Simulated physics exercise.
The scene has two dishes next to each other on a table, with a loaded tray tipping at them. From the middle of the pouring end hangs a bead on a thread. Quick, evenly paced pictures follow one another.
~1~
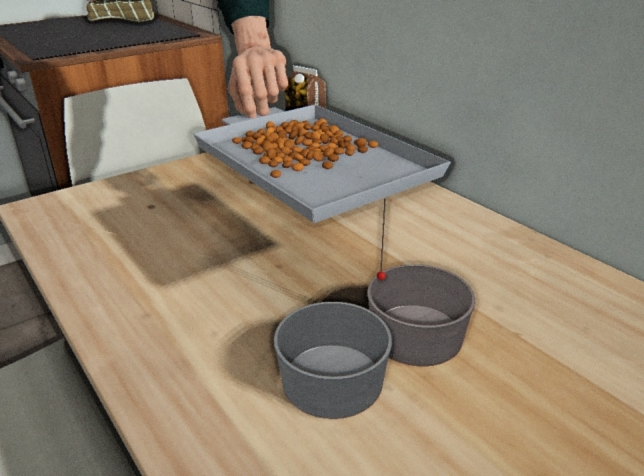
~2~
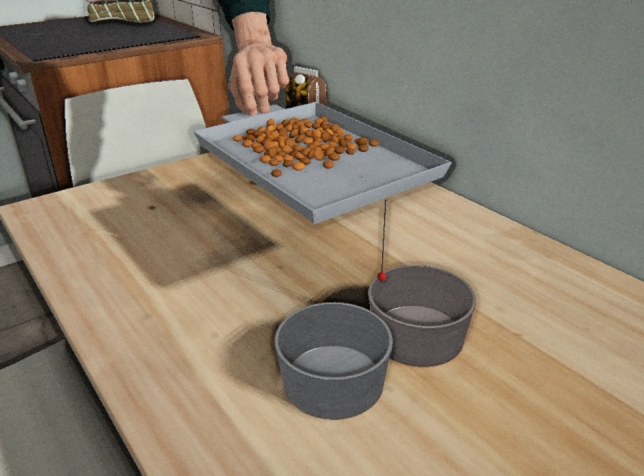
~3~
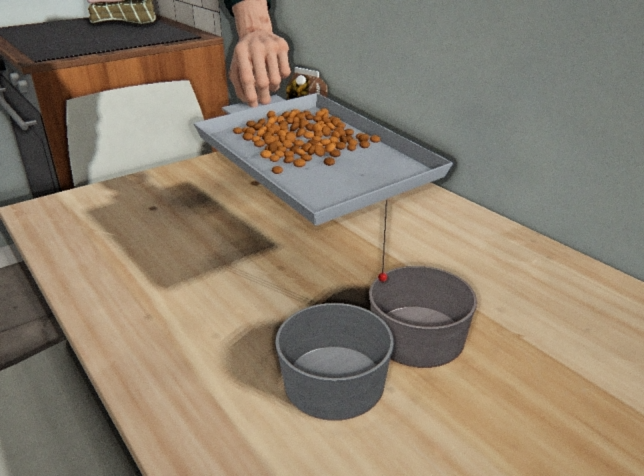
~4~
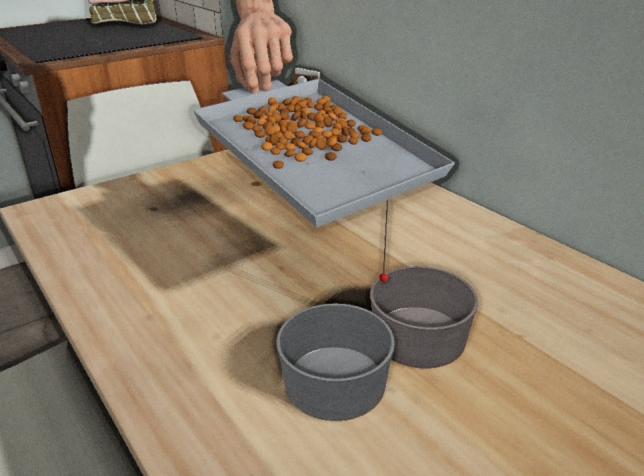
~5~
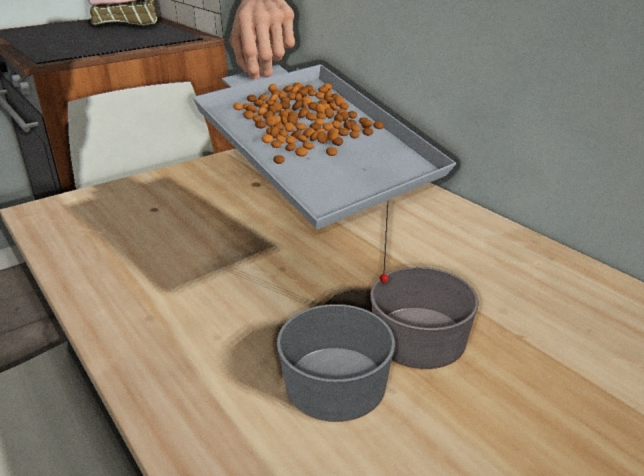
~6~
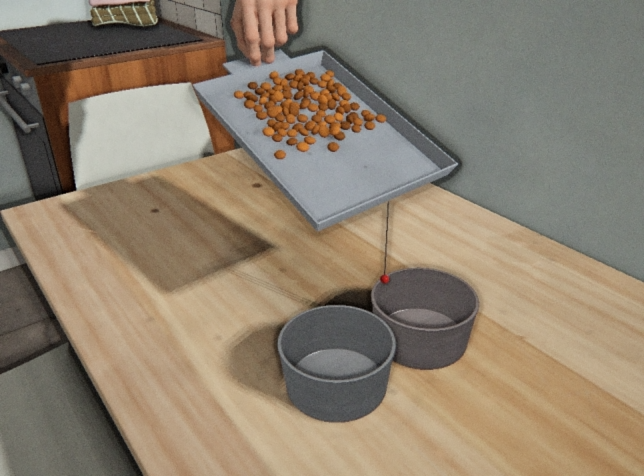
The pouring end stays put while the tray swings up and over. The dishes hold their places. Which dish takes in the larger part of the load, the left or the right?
Dish on the left.
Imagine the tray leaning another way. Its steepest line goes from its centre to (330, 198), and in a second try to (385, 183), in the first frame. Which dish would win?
For the first heading it's the dish at left, and for the second it's the dish at right.
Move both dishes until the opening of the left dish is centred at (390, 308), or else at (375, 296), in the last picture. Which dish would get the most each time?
The leftmost dish, then the leftmost dish.
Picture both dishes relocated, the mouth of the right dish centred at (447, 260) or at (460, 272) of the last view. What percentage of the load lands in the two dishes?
First try: Around 30 percent; second try: Around 60 percent.
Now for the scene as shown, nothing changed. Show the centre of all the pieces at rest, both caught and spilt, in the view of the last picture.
Near pixel (360, 373).
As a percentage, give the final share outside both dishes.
Around 10 in a hundred.
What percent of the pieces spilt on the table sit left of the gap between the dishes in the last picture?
My estimate is some 10 per cent.
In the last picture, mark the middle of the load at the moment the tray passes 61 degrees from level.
The centre of the load shows up near (361, 195) in the last view.
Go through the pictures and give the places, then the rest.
The first frame shows corners of the pouring end near (314, 206) and (444, 162), level; middle of the load near (299, 141), bits of cat kibble; left dish near (369, 388); right dish near (457, 337); bead on its thread near (381, 276).
The second frame shows corners of the pouring end near (315, 207) and (445, 162), level; middle of the load near (299, 139).
The third frame shows corners of the pouring end near (316, 210) and (446, 162), tipped barely, lowest at the left corner; middle of the load near (300, 133).
The fourth frame shows corners of the pouring end near (318, 212) and (448, 162), tipped a little, lowest at the left corner; middle of the load near (302, 123).
The fifth frame shows corners of the pouring end near (318, 215) and (449, 162), tipped a little, lowest at the left corner; middle of the load near (303, 114).
The sixth frame shows corners of the pouring end near (319, 218) and (451, 162), tipped clearly, lowest at the left corner; middle of the load near (304, 105); left dish near (373, 391); right dish near (461, 340).
Shortly afterwards, tray tipped steeply; all but a few on the tray; a little in the air.
Next, tray tipped right over; near a third on the tray; near a third in the left dish; a little in the right dish; a little outside both; a little in the air.
Some moments later, tray tipped past a quarter turn; near two thirds in the left dish; near a third in the right dish; a little outside both; only a few in the air.
In the end, tray tipped past a quarter turn; near two thirds in the left dish; near a third in the right dish; a little outside both; only a few in the air.
